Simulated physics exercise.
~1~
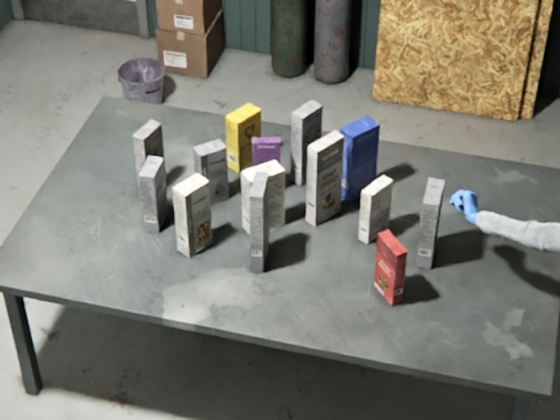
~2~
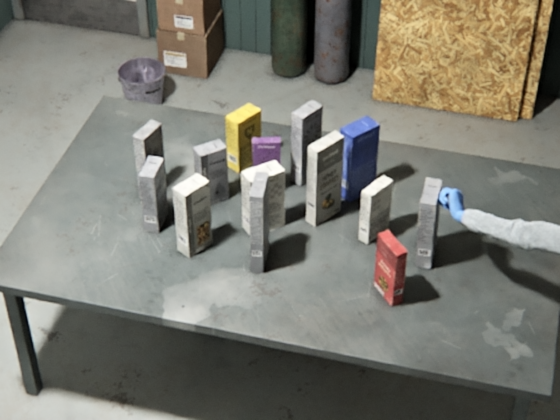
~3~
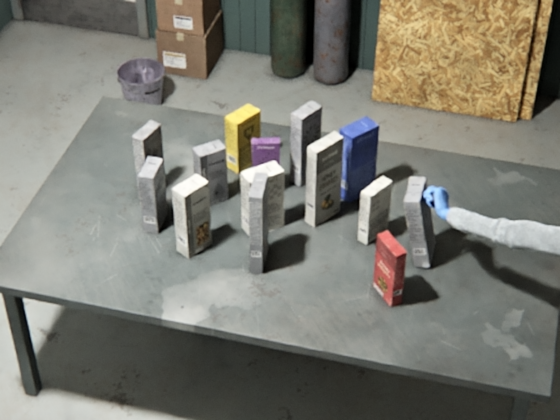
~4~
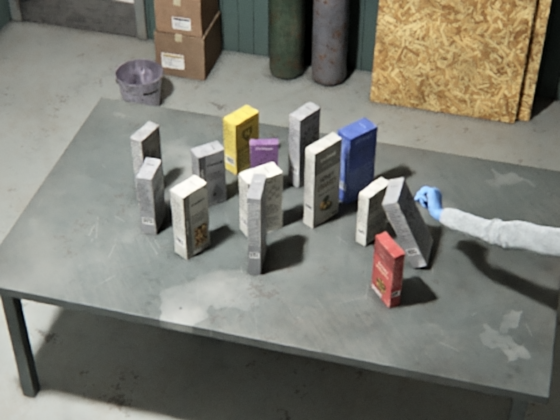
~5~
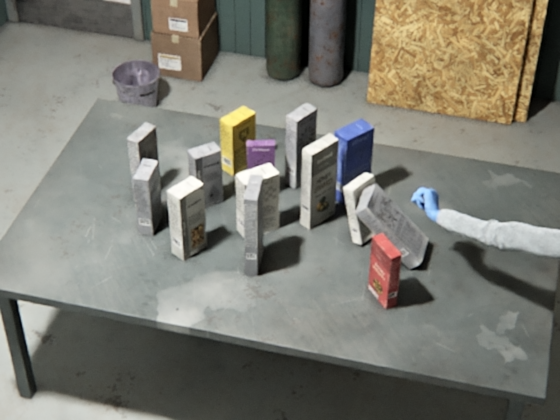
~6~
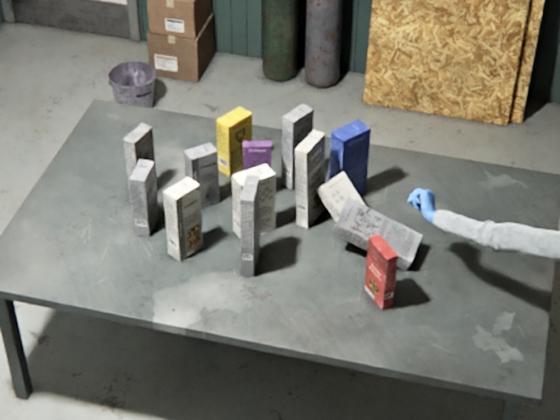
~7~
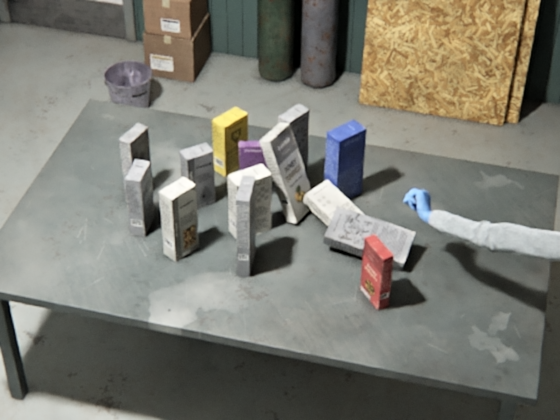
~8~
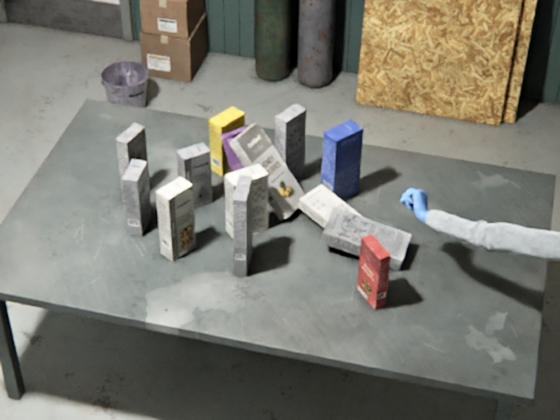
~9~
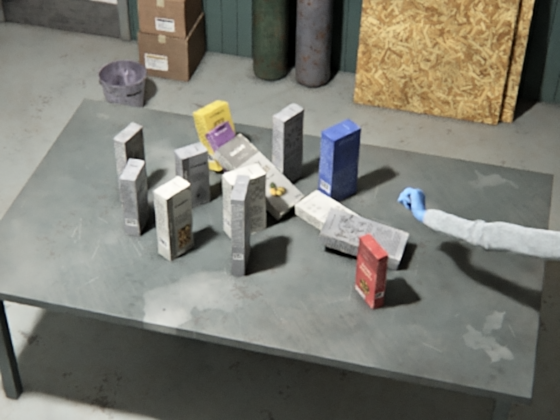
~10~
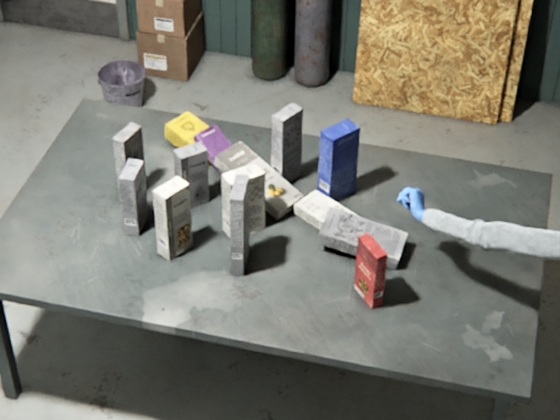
The video shows a blue-gloved hand tipping a gray box leftward on a table of upright boxes, setting off a chain in which a small white box, a taller whitish box, a purple box and finally a yellow box topple, while the red, blue and other boxes stay standing.
